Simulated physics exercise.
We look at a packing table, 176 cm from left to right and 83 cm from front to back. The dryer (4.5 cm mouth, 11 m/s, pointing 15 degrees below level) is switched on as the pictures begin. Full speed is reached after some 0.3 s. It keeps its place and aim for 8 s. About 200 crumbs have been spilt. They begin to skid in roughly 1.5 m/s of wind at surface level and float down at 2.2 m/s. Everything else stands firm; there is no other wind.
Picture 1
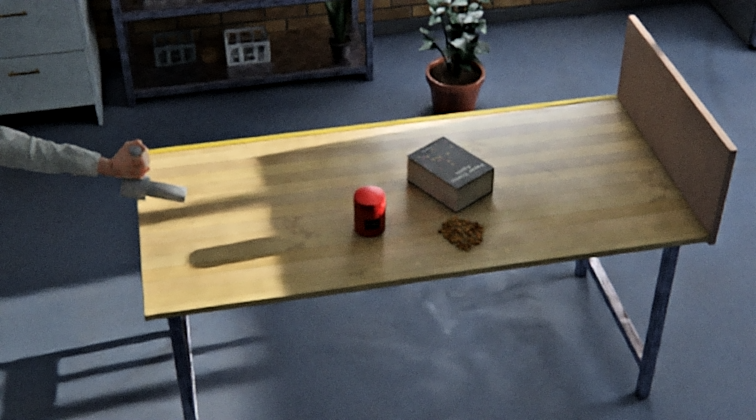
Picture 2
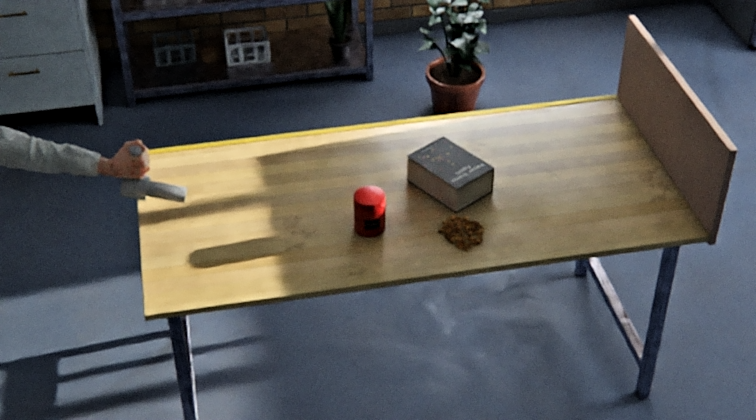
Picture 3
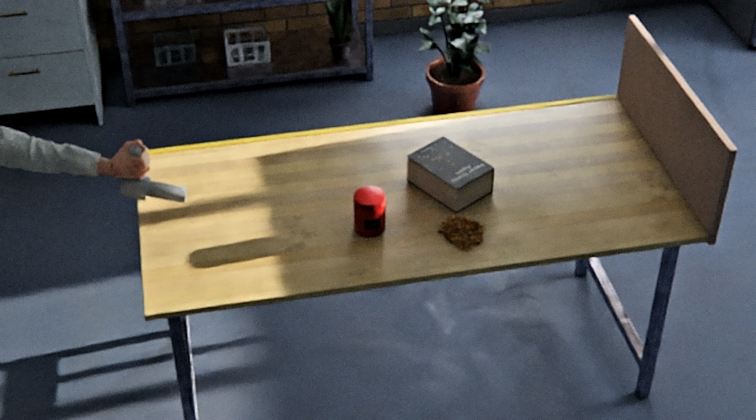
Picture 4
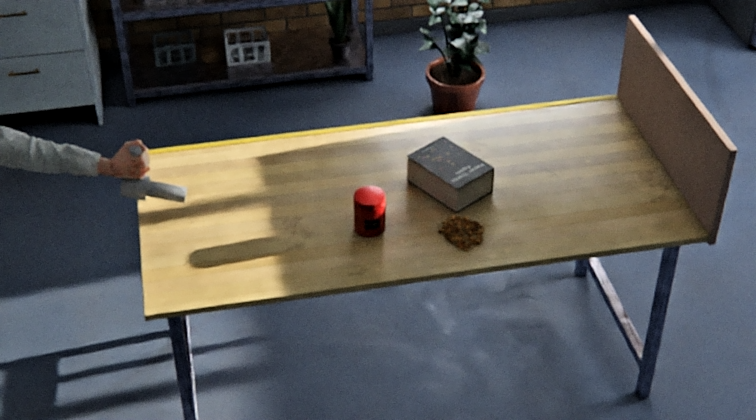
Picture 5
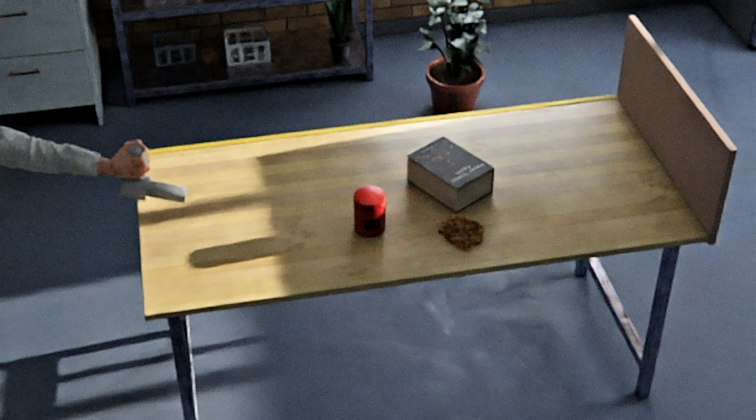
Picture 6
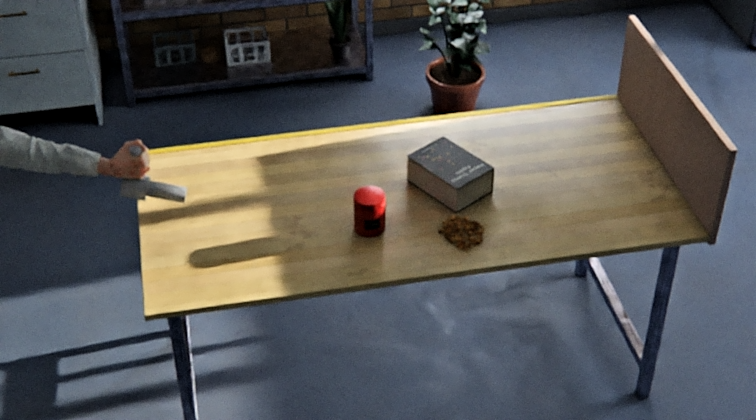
The video shows a hand at the left holding a grey dryer over a wooden table with a red jar, a dark book and a small pile of brown crumbs, while nothing visibly moves.
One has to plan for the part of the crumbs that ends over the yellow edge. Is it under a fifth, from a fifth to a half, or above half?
By then not even a fifth are over the yellow edge.
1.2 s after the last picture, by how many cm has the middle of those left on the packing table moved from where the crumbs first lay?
About 0 cm.
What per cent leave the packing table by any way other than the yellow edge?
Near 0 %.
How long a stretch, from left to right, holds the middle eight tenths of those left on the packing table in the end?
Roughly 20 cm.
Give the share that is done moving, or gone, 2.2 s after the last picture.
About 40 %.
Then, 1.2 s after the last picture, 0 % are over the yellow edge; the middle of those still in play is near (467, 234); 34 % have settled or left.
Then, 2.2 s after the last picture, 0 % are over the yellow edge; the middle of those still in play is near (468, 234); 36 % have settled or left.
Then, 4.1 s after the last picture, 0 % are over the yellow edge; the middle of those still in play is near (469, 233); 38 % have settled or left.
Then, 7.7 s after the last picture, at the end, 0 % are over the yellow edge; the middle of those still in play is near (470, 233).
